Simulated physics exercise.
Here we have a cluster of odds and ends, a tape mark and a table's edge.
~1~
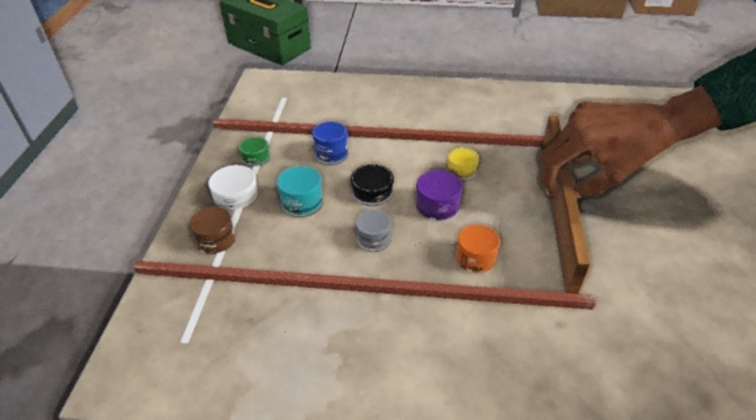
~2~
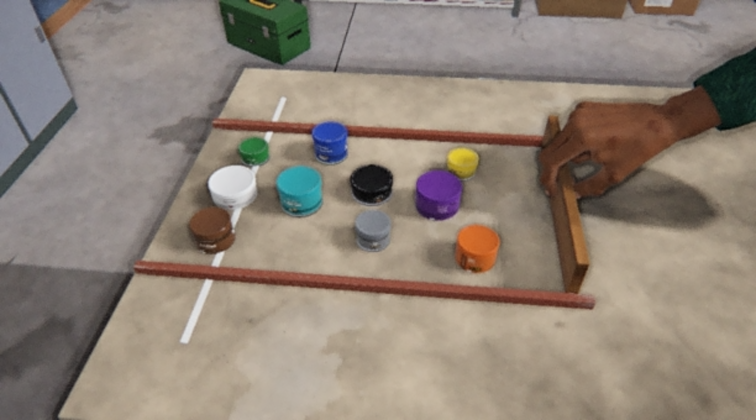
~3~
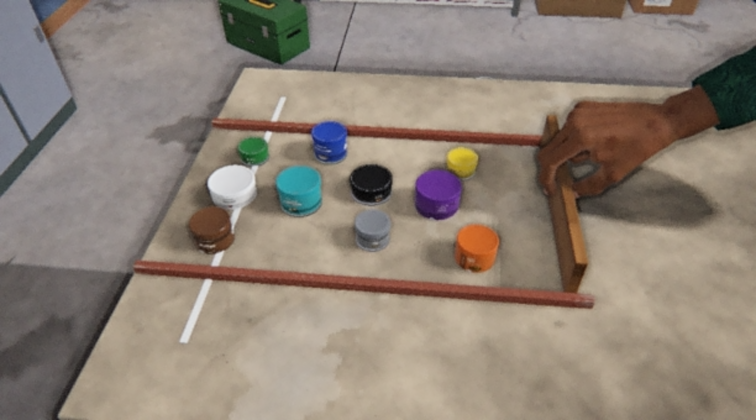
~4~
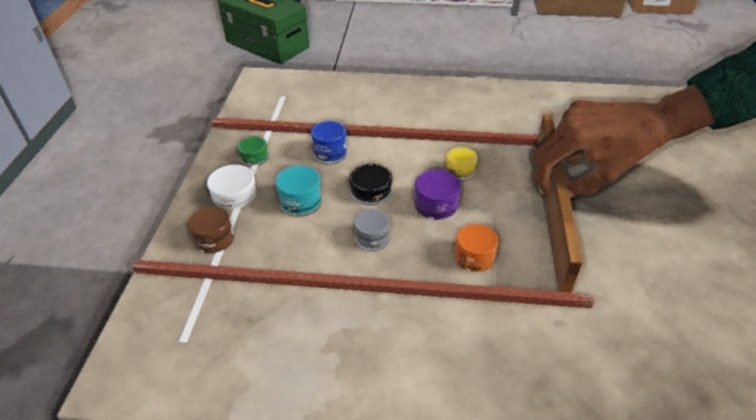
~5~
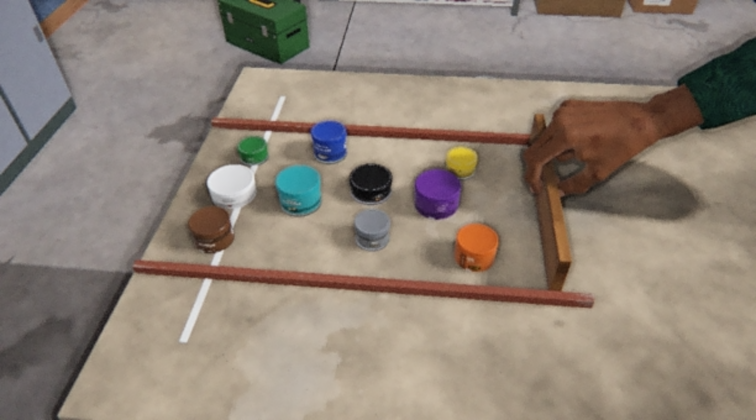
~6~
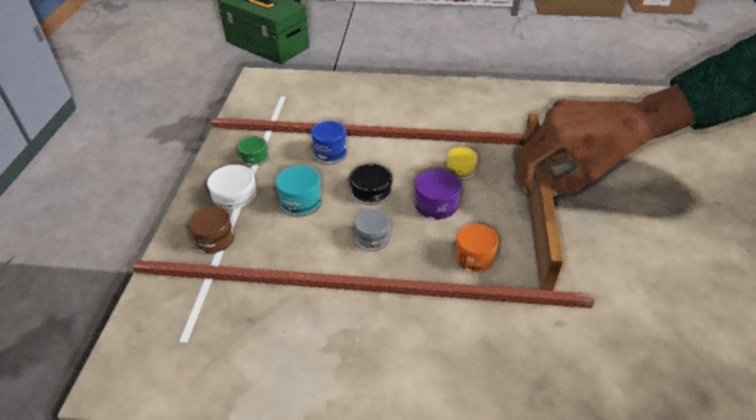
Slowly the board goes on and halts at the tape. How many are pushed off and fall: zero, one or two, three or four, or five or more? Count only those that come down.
The number that fall off is one or two.
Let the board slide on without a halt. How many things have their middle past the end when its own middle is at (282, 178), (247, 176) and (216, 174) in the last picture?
Past the end: 0, 1 and 5.
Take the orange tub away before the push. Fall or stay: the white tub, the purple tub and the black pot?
The white tub goes over; the purple tub does not fall; the black pot holds on.
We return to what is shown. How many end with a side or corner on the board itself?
That makes 5.
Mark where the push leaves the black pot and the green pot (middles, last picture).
About (207, 164), and the other about (218, 143).
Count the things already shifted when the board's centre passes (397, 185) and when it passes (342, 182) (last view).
First 5, then 7.
Soon after, none off yet; white tub at rest near (233, 187); brown tub at rest near (212, 230); green pot at rest near (253, 151).
By the end, the number that fall off is one or two; fallen, white tub.
